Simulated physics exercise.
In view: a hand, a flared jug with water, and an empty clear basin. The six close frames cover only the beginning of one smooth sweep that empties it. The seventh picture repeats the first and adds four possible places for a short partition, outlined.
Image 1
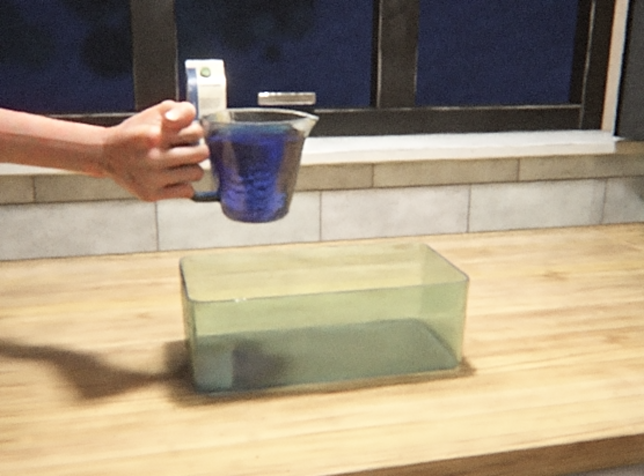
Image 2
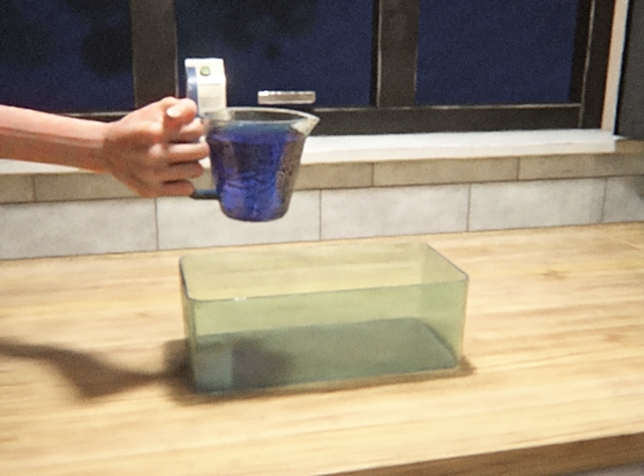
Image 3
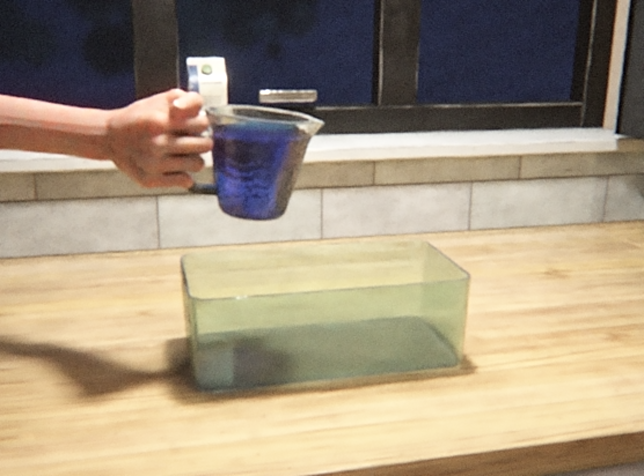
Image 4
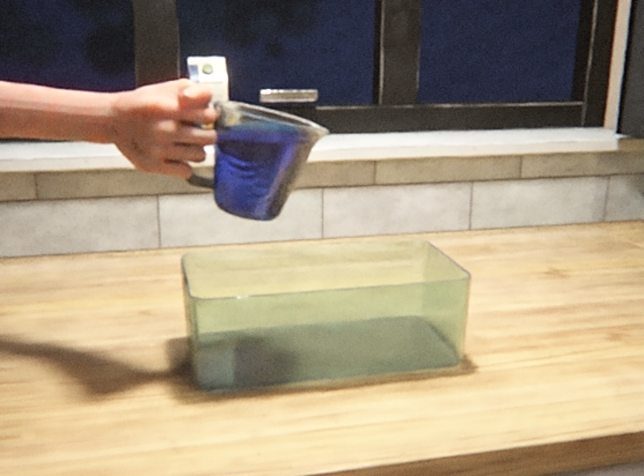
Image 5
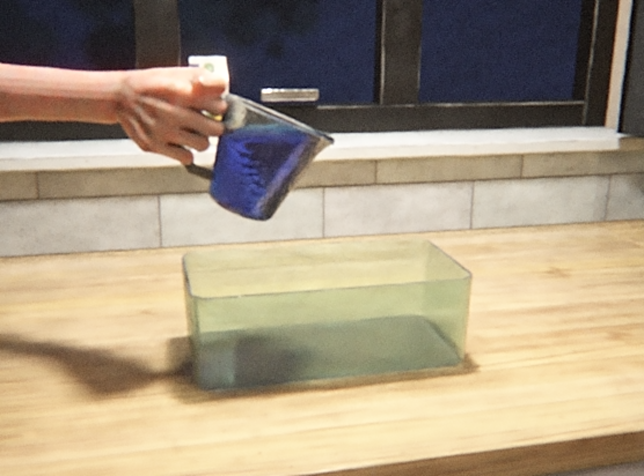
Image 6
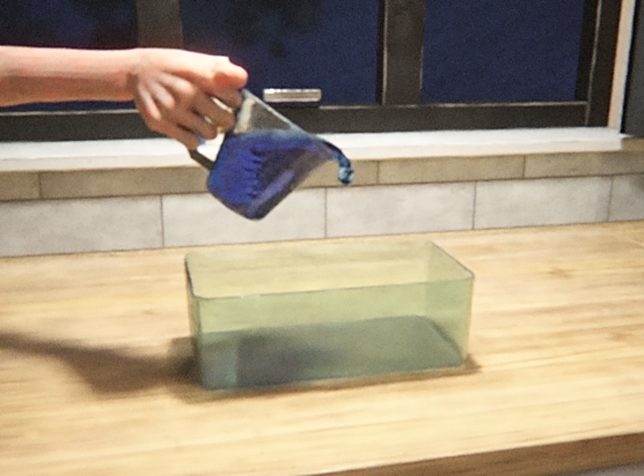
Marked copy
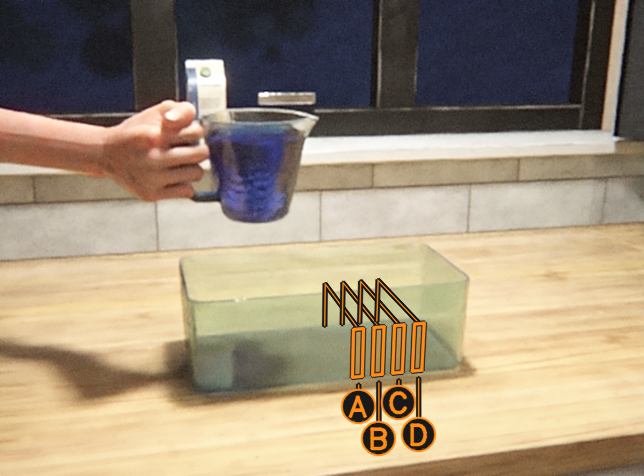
At first, a hand holds a clear jug of blue water upright above an empty, clear greenish basin on a wooden counter. The hand then tilts the jug gradually to the right, and the water slides toward the lip. With the jug tipped further, a little water curls over the lip.
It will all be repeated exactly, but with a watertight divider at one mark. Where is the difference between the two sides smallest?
Use slot B.
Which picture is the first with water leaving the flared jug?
Picture 5.
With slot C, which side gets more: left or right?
More ends on the left.
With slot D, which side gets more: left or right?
The left side.
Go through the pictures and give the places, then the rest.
Upright, lip at (316, 118); basin from (193, 392) to (459, 365); nothing has left yet.
Upright, lip at (317, 118); nothing has left yet.
Tipped about 6°, lip at (322, 122); nothing has left yet.
Tipped about 14°, lip at (327, 131); nothing has left yet.
Tipped about 24°, lip at (332, 143); water is over the lip, down to (332, 143).
Tipped about 36°, lip at (336, 158); water is over the lip, down to (347, 181).
On the marked copy, A at (358, 384); B at (378, 382); C at (398, 380); D at (418, 378).
With A, about 22 % ends left of the wall and 77 % right of it.
With B, about 49 % ends left of the wall and 50 % right of it.
With C, about 78 % ends left of the wall and 20 % right of it.
With D, about 95 % ends left of the wall and 3 % right of it.
